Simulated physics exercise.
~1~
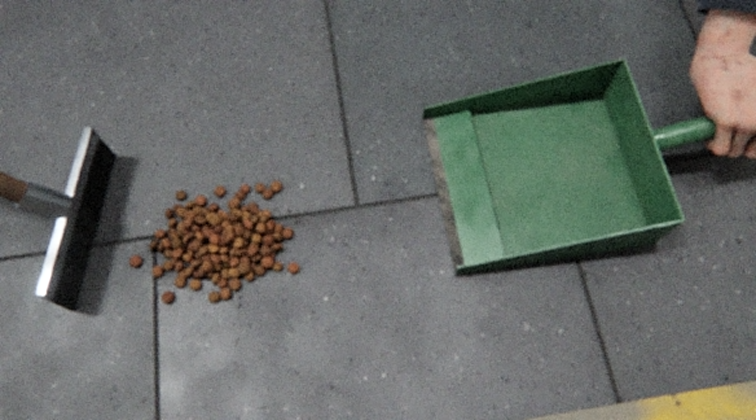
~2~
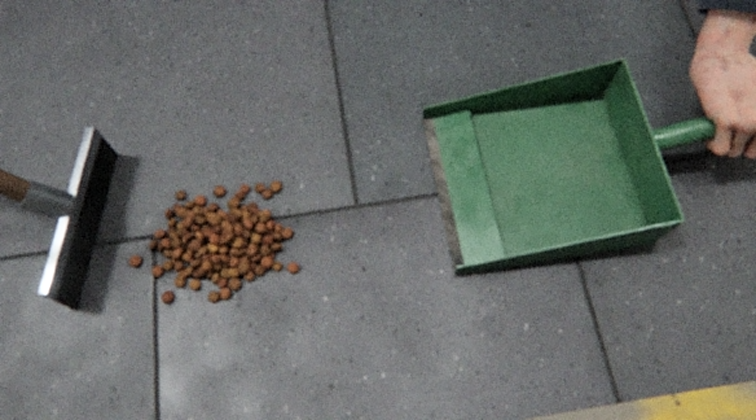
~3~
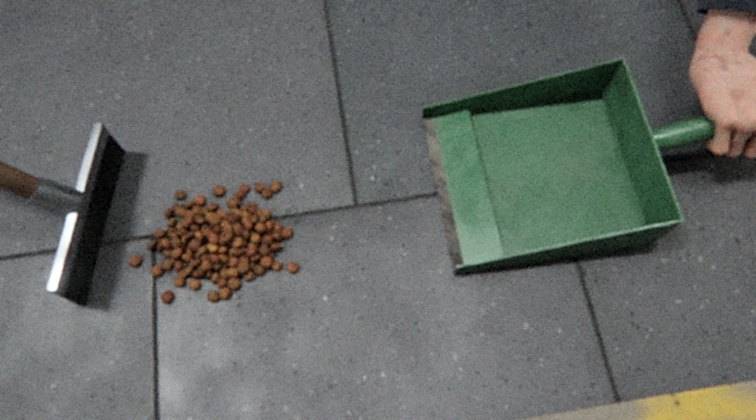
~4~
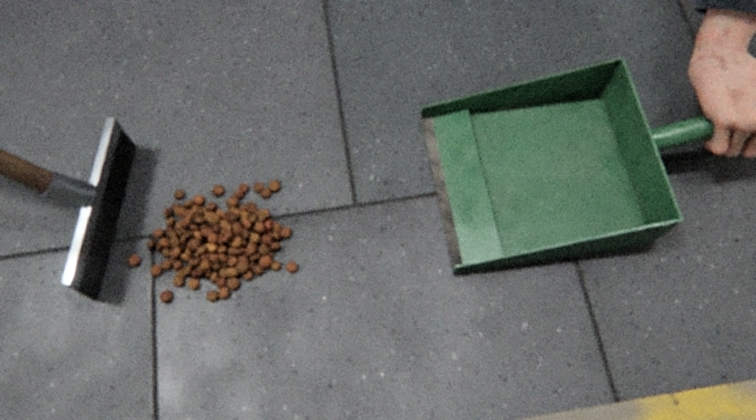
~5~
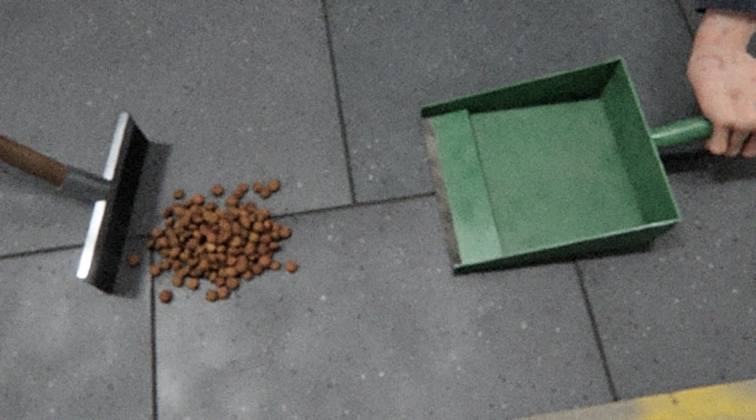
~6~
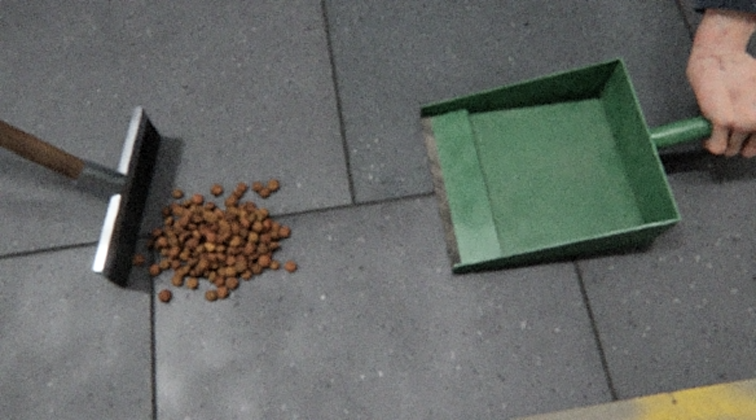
A person's hand at the upper right grips the handle of a green dustpan on a dark grey tiled floor, seen from above. The pan's open edge faces left, across from a loose heap of brown kibble, with a wooden-handled blade at far left and a yellow strip at lower right. The blade slides slowly right to the heap's edge, barely disturbing it, while hand, pan and view stay still.
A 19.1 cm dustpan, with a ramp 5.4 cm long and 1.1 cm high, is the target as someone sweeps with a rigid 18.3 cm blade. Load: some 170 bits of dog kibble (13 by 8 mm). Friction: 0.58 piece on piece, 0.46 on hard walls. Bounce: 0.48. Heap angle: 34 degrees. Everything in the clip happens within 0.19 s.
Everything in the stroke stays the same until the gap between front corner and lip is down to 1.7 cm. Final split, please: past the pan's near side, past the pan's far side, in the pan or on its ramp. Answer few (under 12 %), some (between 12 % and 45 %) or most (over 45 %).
Near side: Few, far side: Few, pan: Few.
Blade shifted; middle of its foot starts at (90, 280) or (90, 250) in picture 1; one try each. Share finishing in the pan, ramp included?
Close to 10 in a hundred, then close to 5 in a hundred.
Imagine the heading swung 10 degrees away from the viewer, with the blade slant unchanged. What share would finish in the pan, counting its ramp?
Result: Close to 0 %, ramp counted.
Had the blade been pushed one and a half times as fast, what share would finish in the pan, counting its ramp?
In that case close to 5 per cent.
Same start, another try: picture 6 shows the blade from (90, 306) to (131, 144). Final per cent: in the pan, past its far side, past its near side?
Pan: 10, far side: 0, near side: 60.
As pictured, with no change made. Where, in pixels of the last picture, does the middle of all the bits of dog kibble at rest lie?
Est. centre at rest: (336, 227) px.
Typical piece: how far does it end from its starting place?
Near 10 cm.
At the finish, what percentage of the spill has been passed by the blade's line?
Some 60 per cent.
Then, 0.33 s after the last picture, middle of the blade 19 cm from the lip; 0 % over the lip, far side 0 %, near side 0 %.
Then, 0.55 s after the last picture, middle of the blade 9 cm from the lip; 0 % over the lip, far side 0 %, near side 0 %.
Then, 0.89 s after the last picture, middle of the blade 4 cm from the lip; 0 % over the lip, far side 5 %, near side 0 %.
In the end, near side 0 %, far side 5 %, pan 0 %, in front of the lip or behind the blade 95 %.
